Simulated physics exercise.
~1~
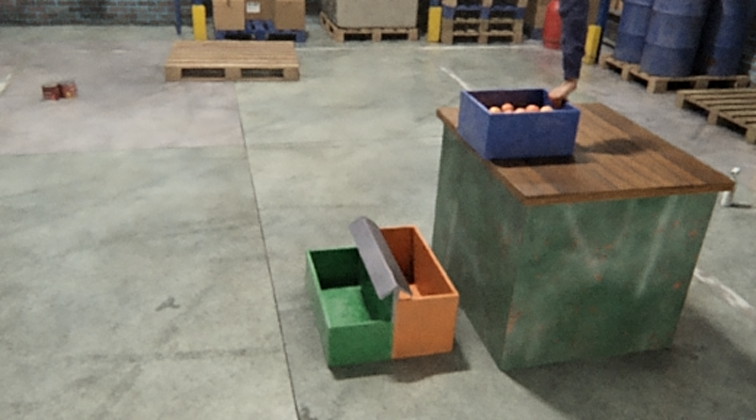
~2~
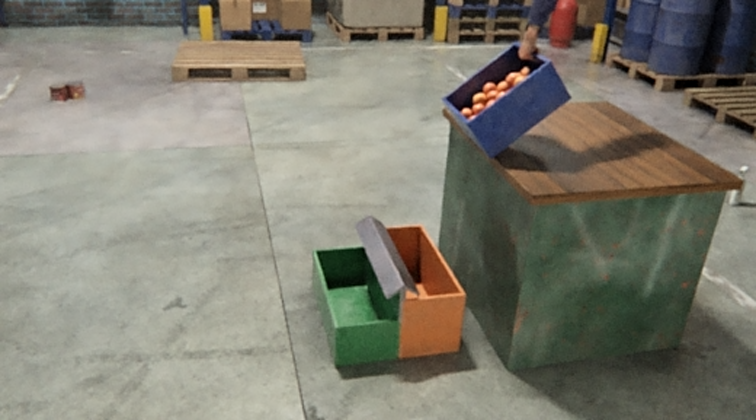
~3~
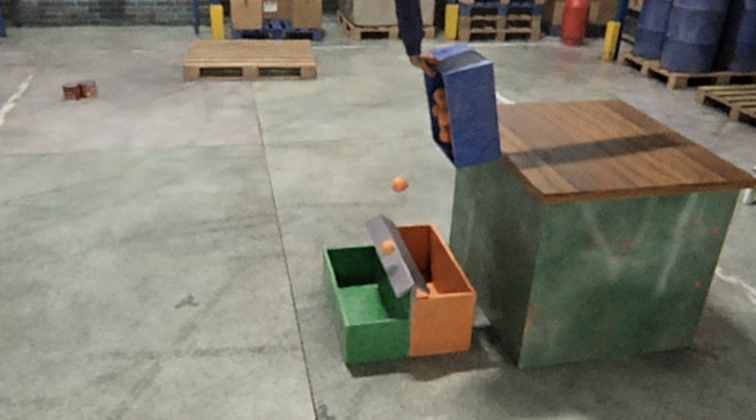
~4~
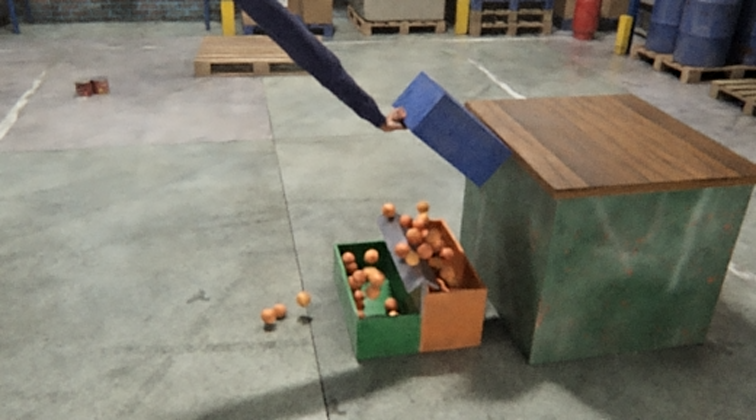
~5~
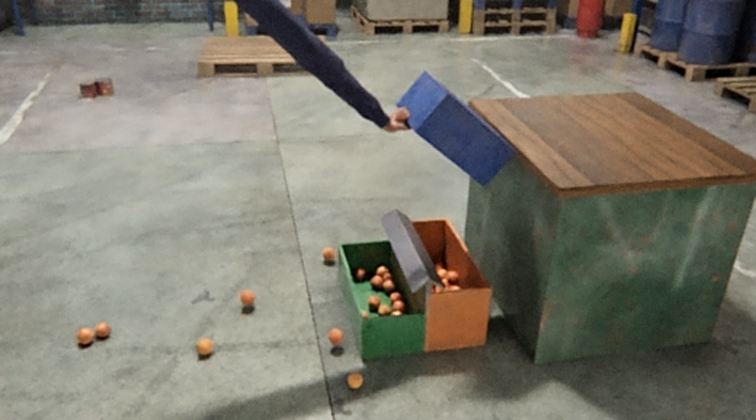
To begin with, a blue crate of oranges rests on the edge of a wooden-topped green bench, with a green box and an orange box side by side on the warehouse floor below, a sloping grey ridge between them. A hand at the crate lifts and tips it leftward. As it turns further, the first oranges drop toward the ridge. Then the rest tumble down in a cluster, splitting between both boxes while a few bounce away to the left. Finally, the arm holds the upturned crate still, with oranges in both boxes and several scattered across the floor.
